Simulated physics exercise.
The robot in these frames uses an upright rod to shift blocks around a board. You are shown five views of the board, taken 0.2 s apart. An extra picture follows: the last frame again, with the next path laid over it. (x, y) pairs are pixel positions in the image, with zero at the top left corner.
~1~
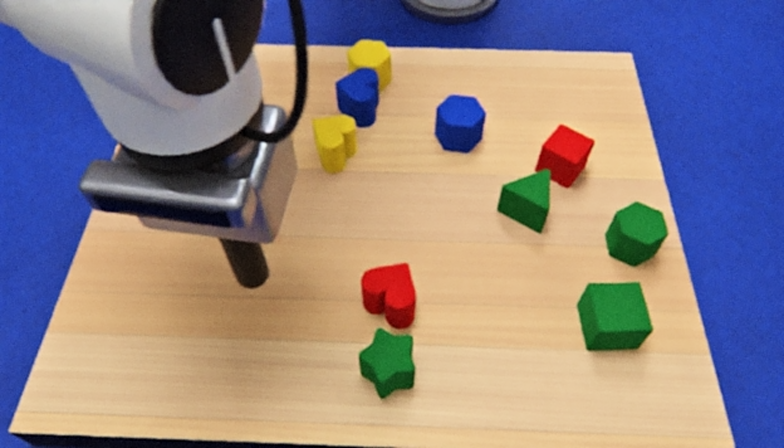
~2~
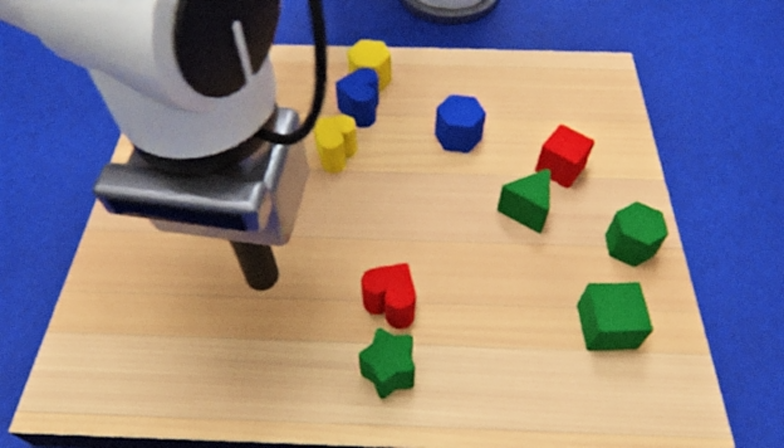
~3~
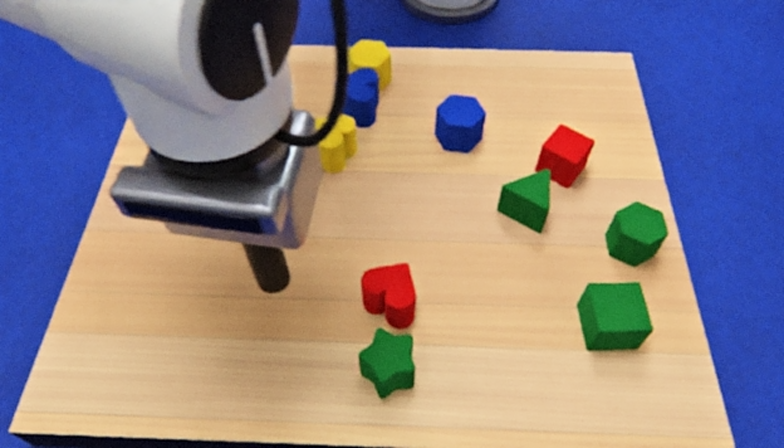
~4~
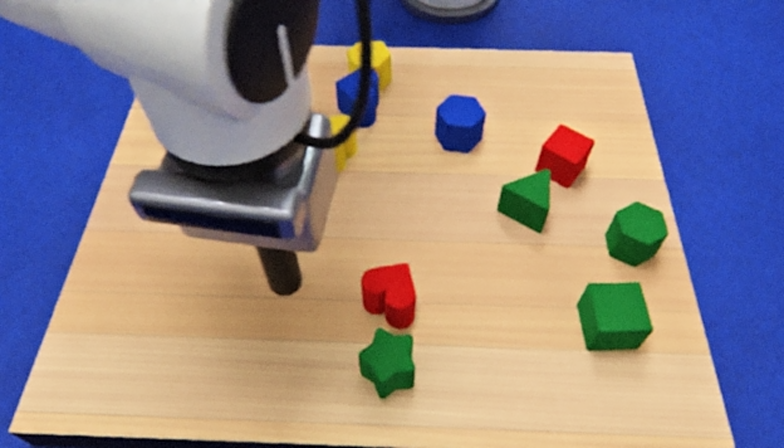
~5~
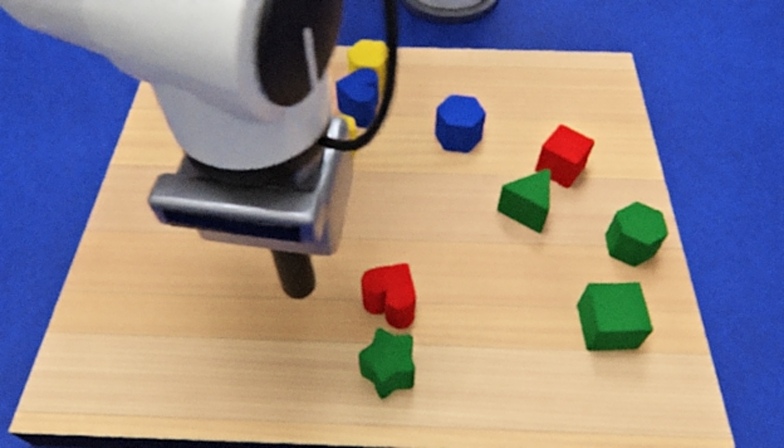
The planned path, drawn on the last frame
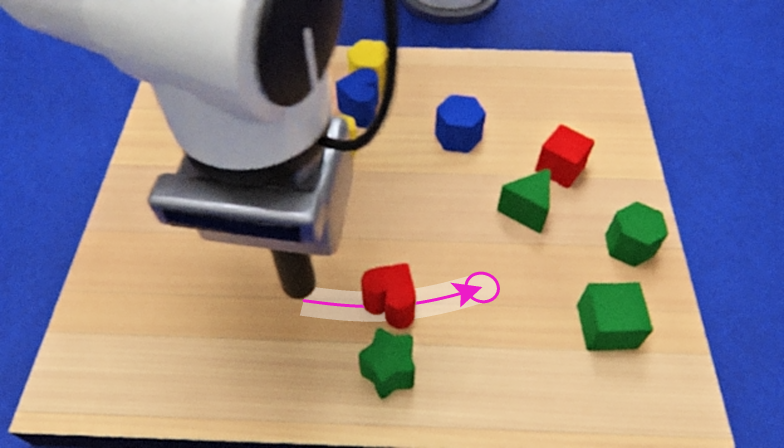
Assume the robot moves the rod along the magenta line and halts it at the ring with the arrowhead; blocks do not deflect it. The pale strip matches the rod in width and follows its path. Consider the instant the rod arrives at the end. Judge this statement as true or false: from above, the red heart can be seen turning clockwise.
The statement is correct.
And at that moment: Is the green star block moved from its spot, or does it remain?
That block stands still.
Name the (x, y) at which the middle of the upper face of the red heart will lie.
Answer: (521, 282).
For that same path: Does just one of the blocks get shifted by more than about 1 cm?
Yes - that is the case.
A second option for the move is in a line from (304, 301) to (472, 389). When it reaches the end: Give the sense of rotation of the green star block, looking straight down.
It turns round clockwise.
Path on the board, from (304, 301) over (364, 306) and (425, 302) to (482, 287).
On the path given first. One third of the way, rod (363, 291); red heart (410, 283).
Two thirds of the way, rod (428, 285); red heart (474, 283), turned 15° clockwise.
At the end, rod (486, 271); green star block in place; red heart (521, 282), turned 85° clockwise.
